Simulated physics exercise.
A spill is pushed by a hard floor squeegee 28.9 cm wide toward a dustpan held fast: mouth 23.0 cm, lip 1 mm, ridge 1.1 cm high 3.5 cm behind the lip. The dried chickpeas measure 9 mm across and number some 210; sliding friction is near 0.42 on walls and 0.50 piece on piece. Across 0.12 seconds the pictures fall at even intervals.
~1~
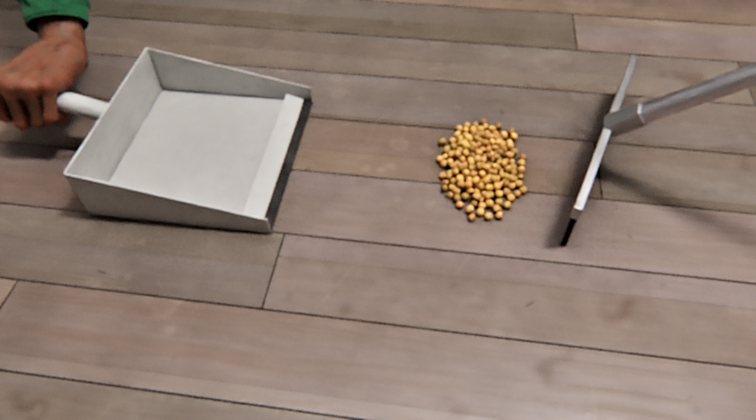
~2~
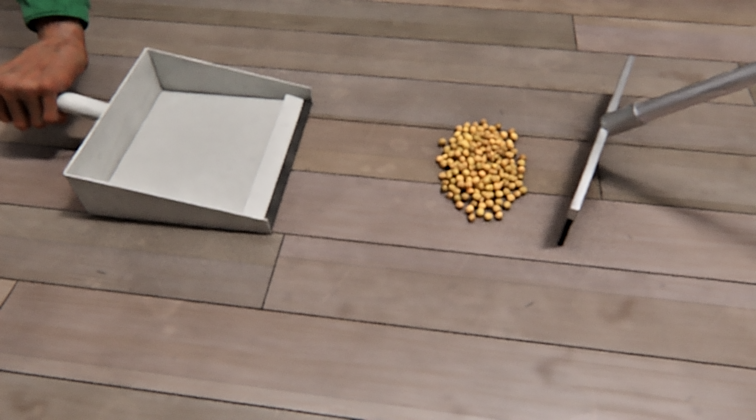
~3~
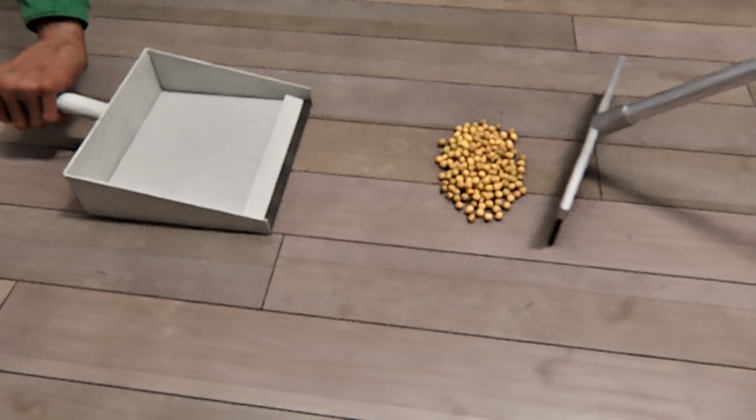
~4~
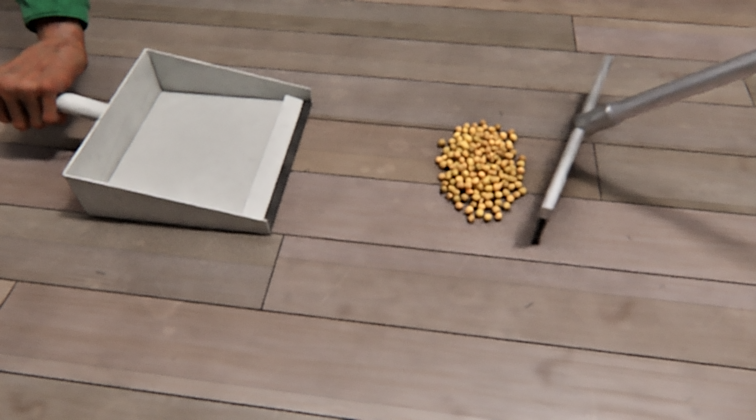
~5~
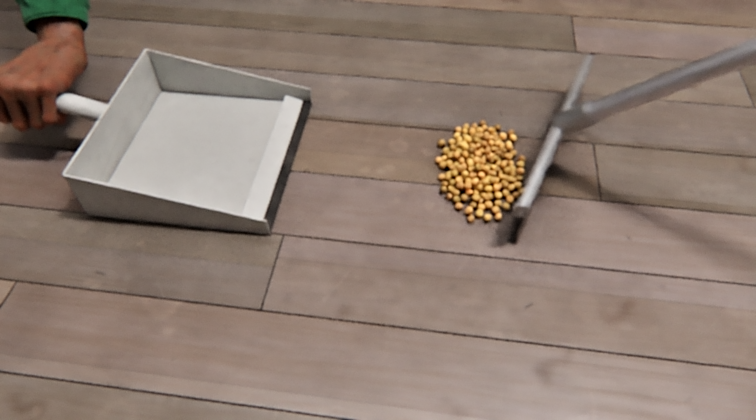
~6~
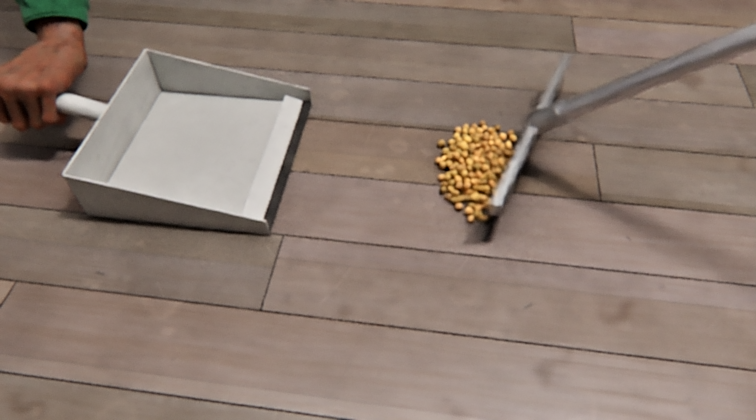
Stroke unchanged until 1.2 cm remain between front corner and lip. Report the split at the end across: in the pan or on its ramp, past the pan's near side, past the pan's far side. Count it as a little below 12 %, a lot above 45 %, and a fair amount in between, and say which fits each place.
Pan: A lot, near side: A little, far side: A fair amount.
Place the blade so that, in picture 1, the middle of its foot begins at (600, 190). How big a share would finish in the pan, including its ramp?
About 50 per cent.
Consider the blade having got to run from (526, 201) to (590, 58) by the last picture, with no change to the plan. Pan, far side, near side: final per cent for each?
Pan 25; far 35; near 0.
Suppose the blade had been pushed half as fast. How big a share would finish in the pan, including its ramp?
About 15 per cent.
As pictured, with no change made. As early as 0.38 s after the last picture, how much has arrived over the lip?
Around 55 per cent of the load.
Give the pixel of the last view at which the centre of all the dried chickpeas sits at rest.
My guess is close to (276, 125).
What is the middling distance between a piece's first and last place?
It works out to roughly 28 cm.
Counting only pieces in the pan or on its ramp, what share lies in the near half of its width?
Roughly 40 percent.
Then, 0.10 s after the last picture, middle of the blade 16 cm from the lip; 0 % over the lip, far side 5 %, near side 0 %.
Then, 0.17 s after the last picture, middle of the blade 8 cm from the lip; 0 % over the lip, far side 15 %, near side 0 %.
Then, 0.38 s after the last picture, middle of the blade 6 cm from the lip; 55 % over the lip, far side 25 %, near side 0 %.
In the end, pan 50 %, near side 0 %, far side 25 %, in front of the lip or behind the blade 25 %.
